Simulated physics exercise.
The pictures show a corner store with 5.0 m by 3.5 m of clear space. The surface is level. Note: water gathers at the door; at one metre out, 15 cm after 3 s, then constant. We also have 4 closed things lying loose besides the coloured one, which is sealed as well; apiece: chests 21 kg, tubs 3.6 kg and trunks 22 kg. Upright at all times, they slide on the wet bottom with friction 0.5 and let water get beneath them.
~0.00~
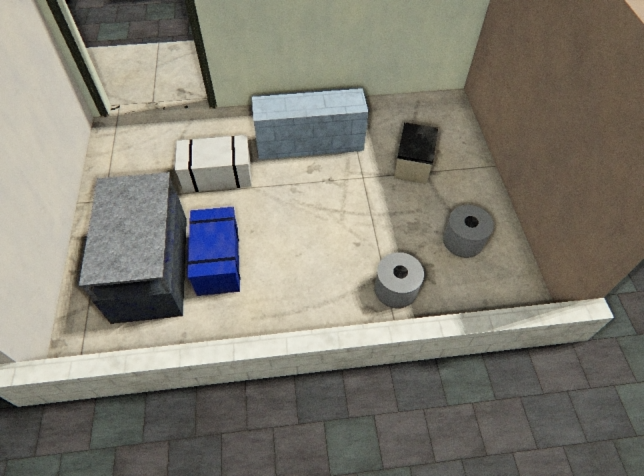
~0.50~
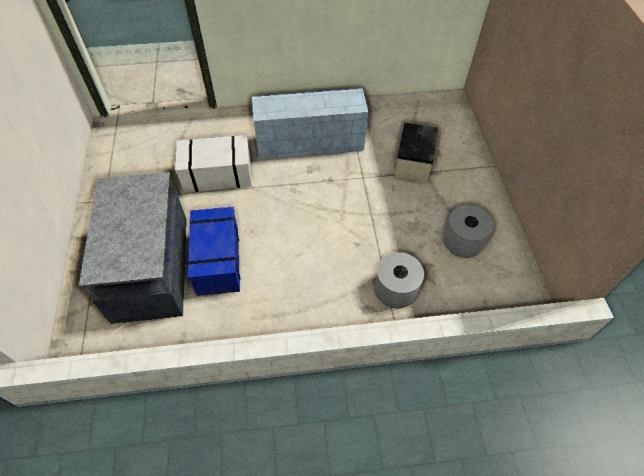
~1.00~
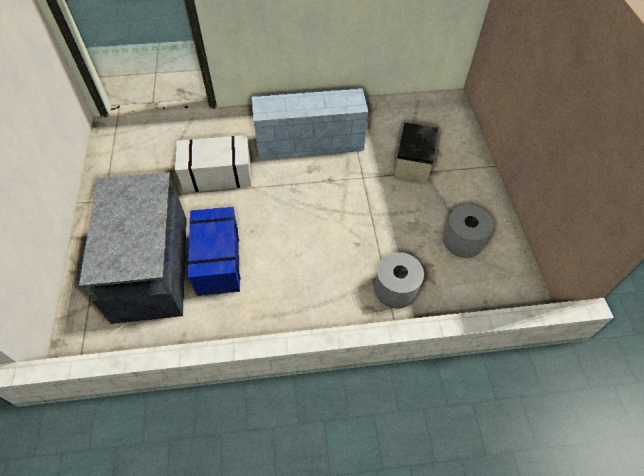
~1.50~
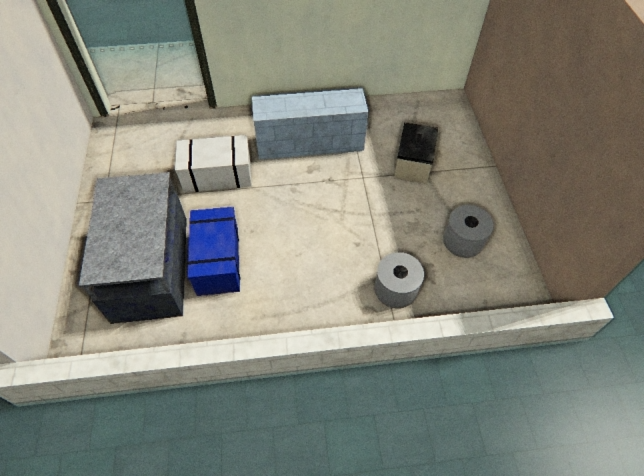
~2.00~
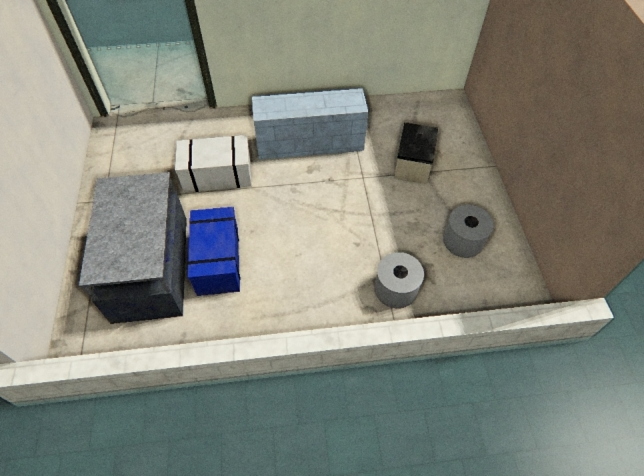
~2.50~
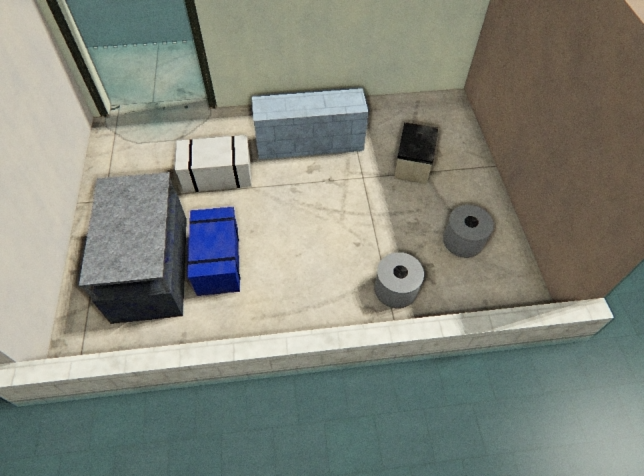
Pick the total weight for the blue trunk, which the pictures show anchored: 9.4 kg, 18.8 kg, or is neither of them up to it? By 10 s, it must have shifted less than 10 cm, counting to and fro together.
Neither is up to it.
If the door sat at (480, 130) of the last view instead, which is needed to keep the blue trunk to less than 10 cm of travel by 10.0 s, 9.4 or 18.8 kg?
Under that change the small mass suffices.
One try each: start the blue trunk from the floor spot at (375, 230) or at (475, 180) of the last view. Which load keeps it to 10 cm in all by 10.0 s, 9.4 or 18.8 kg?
One by one: Only the big mass suffices; the small mass suffices.
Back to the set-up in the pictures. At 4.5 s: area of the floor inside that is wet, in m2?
That flooded area is roughly 4.0 m2.
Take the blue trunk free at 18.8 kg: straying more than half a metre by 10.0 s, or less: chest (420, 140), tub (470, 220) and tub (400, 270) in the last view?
First stays inside, then stays inside, then exceeds it.
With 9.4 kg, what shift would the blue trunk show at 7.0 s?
30 cm.
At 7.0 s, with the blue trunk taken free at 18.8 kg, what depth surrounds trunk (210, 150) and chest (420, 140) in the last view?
Roughly 4 and 1 cm.
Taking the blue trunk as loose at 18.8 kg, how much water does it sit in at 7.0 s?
Depth: Approx. 4 cm.
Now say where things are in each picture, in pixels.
In the first frame, the blue trunk at (212, 240) rests on the ground; water covers 0.0 m2; 0 of 5 have shifted.
In the second frame, the blue trunk at (212, 240), on the bottom; water covers 0.0 m2; 0 of 5 have shifted.
In the third frame, the blue trunk at (212, 240) rests on the ground; water covers 0.0 m2; 0 of 5 have shifted.
In the fourth frame, the blue trunk at (212, 240), on the bottom; water covers 0.0 m2; 0 of 5 have shifted.
In the fifth frame, the blue trunk at (212, 240), on the bottom; 0.0 m2 under water; 0 of 5 have shifted.
In the sixth frame, the blue trunk at (212, 240) rests on the ground; 0.5 m2 under water; 0 of 5 have shifted.
After 3.5 s the blue trunk would be 0 cm from its start with 9.4 kg and 0 cm from its start with 18.8 kg; 0 cm of water round it then.
After 4.5 s the blue trunk would be 0 cm from its start with 9.4 kg and 0 cm from its start with 18.8 kg; 0 cm of water round it then.
After 7.0 s the blue trunk would be 28 cm from its start with 9.4 kg and 2 cm from its start with 18.8 kg; 4 cm of water round it then.
After 10.0 s the blue trunk would be 115 cm from its start with 9.4 kg and 74 cm from its start with 18.8 kg; 7 cm of water round it then.
